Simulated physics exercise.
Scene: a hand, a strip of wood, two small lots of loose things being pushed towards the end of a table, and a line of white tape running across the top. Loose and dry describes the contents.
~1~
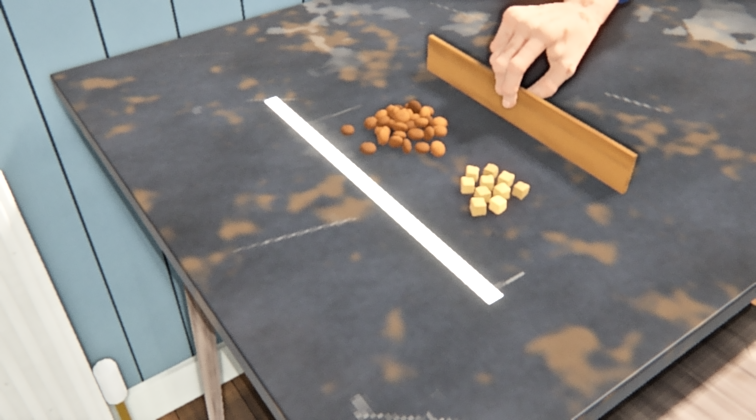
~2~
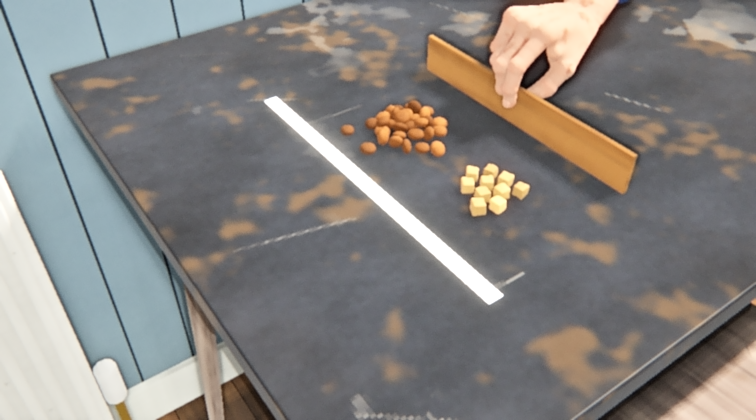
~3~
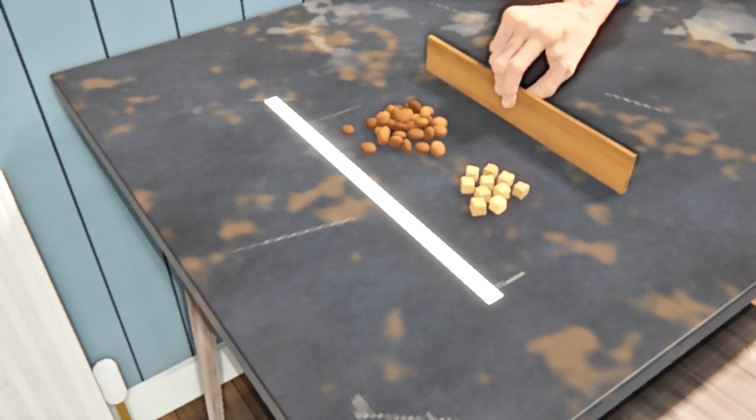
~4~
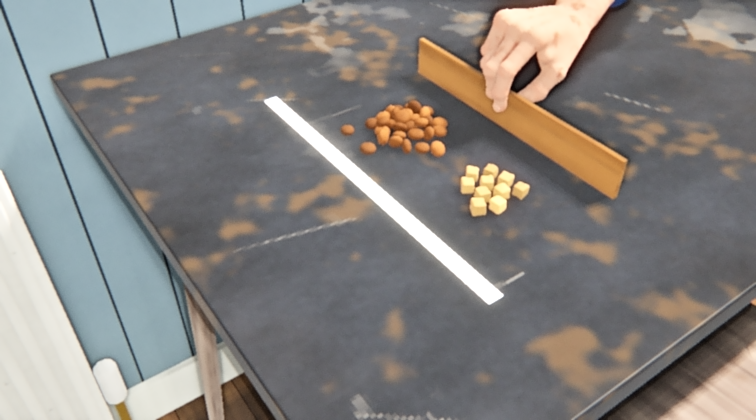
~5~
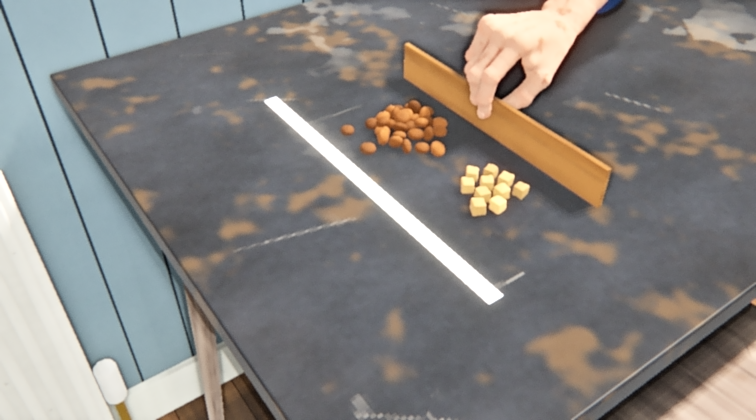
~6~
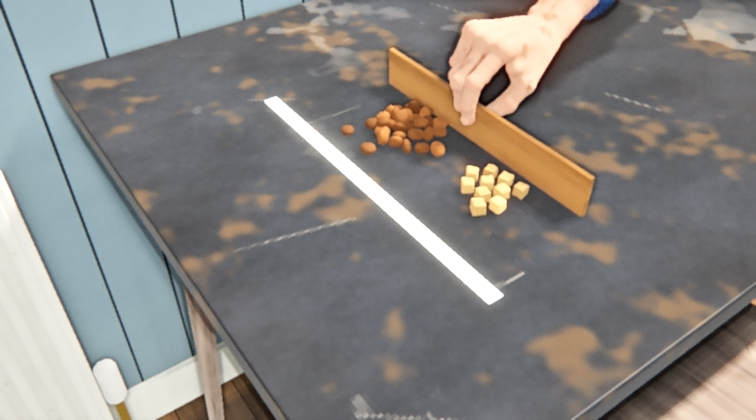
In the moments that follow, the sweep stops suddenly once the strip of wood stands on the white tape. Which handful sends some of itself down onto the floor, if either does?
At the end, nearer handful: Nothing falls, farther handful: Nothing falls.
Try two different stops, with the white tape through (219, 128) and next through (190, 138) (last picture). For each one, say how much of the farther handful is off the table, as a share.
About 0 per cent, then 0 per cent.
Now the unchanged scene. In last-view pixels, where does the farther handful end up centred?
Centre at rest, last frame: Approx. (306, 168) px.
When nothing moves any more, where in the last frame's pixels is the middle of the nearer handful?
Its centre ends up around (399, 233).
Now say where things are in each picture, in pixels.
The first frame shows strip of wood at (614, 163), at rest; white tape at (279, 107), well back from the edge; edge at (183, 269); nearer handful at (487, 183), a few small wooden cubes; farther handful at (410, 126), some bits of dog kibble.
The second frame shows strip of wood at (614, 163), at rest; farther handful at (410, 126).
The third frame shows strip of wood at (613, 164), at rest; nearer handful at (487, 183).
The fourth frame shows strip of wood at (604, 168); farther handful at (410, 126).
The fifth frame shows strip of wood at (588, 177); nearer handful at (487, 183).
The sixth frame shows strip of wood at (572, 185); white tape at (279, 107); edge at (183, 269); nearer handful at (487, 183); farther handful at (410, 126).
Then, 0.44 s after the last picture, strip of wood still moving, near (420, 129); nearer handful all on the table, its front near (459, 222); farther handful all on the table, its front near (350, 163).
Then, 0.90 s after the last picture, strip of wood stopped at the white tape; nearer handful all on the table, its front near (386, 240); farther handful all on the table, its front near (289, 189).
At rest, strip of wood stopped at the white tape; nearer handful all on the table, its front near (386, 240); farther handful all on the table, its front near (289, 189).
